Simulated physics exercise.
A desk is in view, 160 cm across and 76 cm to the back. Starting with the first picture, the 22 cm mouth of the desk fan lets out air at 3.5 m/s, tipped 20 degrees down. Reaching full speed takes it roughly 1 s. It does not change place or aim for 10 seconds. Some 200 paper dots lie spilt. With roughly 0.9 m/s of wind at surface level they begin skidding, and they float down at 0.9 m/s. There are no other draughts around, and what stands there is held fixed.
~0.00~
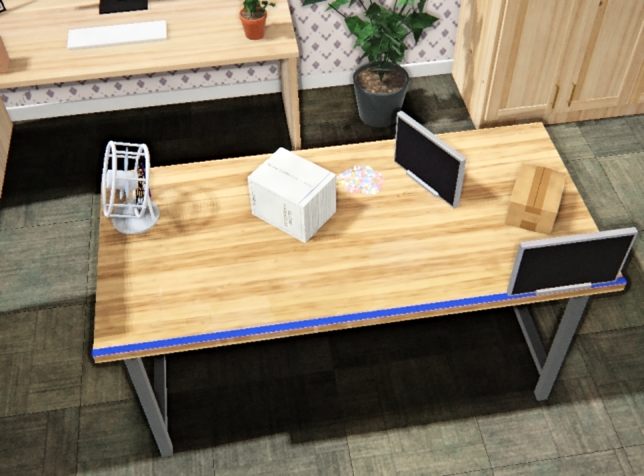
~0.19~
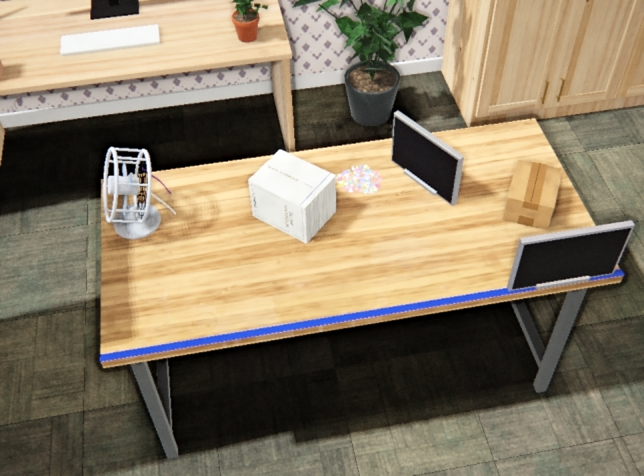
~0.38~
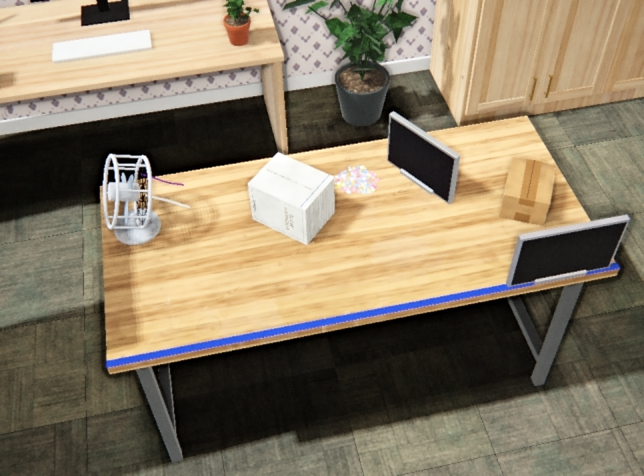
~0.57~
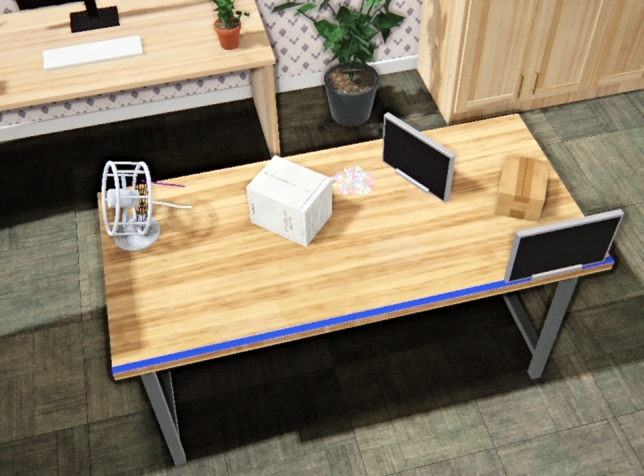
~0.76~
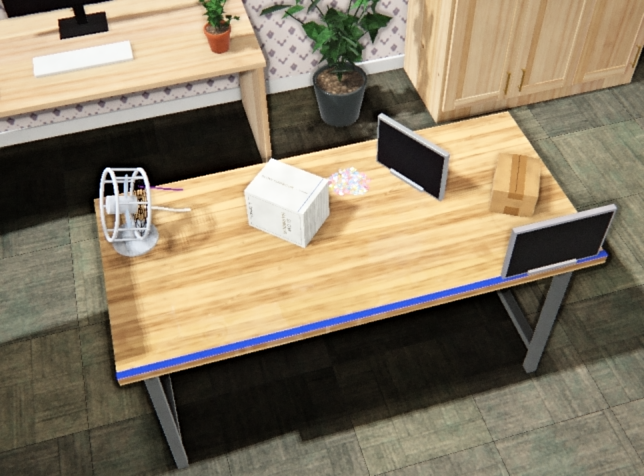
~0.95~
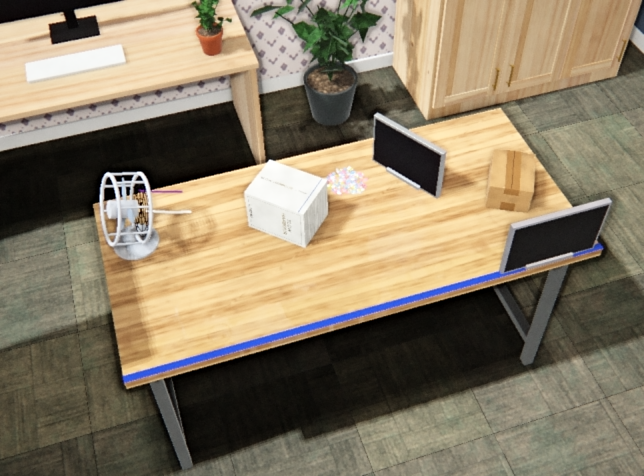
Wooden desk with a blue front edge turning slightly in a drifting view, pale paper dots lying still between fan and screens.
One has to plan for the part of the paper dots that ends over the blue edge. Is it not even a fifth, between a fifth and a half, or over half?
The portion ending up over the blue edge is smaller than one fifth.
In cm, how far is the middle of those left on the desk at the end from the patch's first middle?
Close to 20 cm.
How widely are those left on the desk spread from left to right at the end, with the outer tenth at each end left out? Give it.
Spread, left to right: Approx. 10 cm.
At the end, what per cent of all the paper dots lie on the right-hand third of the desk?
About 0 percent.
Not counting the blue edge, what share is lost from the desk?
I would say close to 80 %.
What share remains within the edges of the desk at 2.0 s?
That works out to roughly 100 % remaining.
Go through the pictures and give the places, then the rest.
In the first picture, the middle of the paper dots is near (363, 182), none has stirred yet and the mouth of the desk fan is at (125, 180).
In the second picture, the middle of the paper dots is near (362, 181), none has stirred yet and the blue edge is centred on (372, 317).
In the third picture, the middle of the paper dots is near (359, 182), none has stirred yet, the top of a laptop is at (424, 134) and the top of a book is at (291, 180).
In the fourth picture, the middle of the paper dots is near (355, 183) and none has stirred yet.
In the fifth picture, the middle of the paper dots is near (350, 183) and none has stirred yet.
In the sixth picture, the middle of the paper dots is near (348, 183) and none has stirred yet.
After 2.0 s the count stands so, 0 % are over the blue edge; the middle of those still in play is near (334, 184).
After 3.2 s the count stands so, 0 % are over the blue edge; the middle of those still in play is near (300, 185).
After 5.5 s the count stands so, 0 % are over the blue edge; the middle of those still in play is near (288, 191).
After 10.0 s, at the end, 0 % are over the blue edge; the middle of those still in play is near (288, 197).
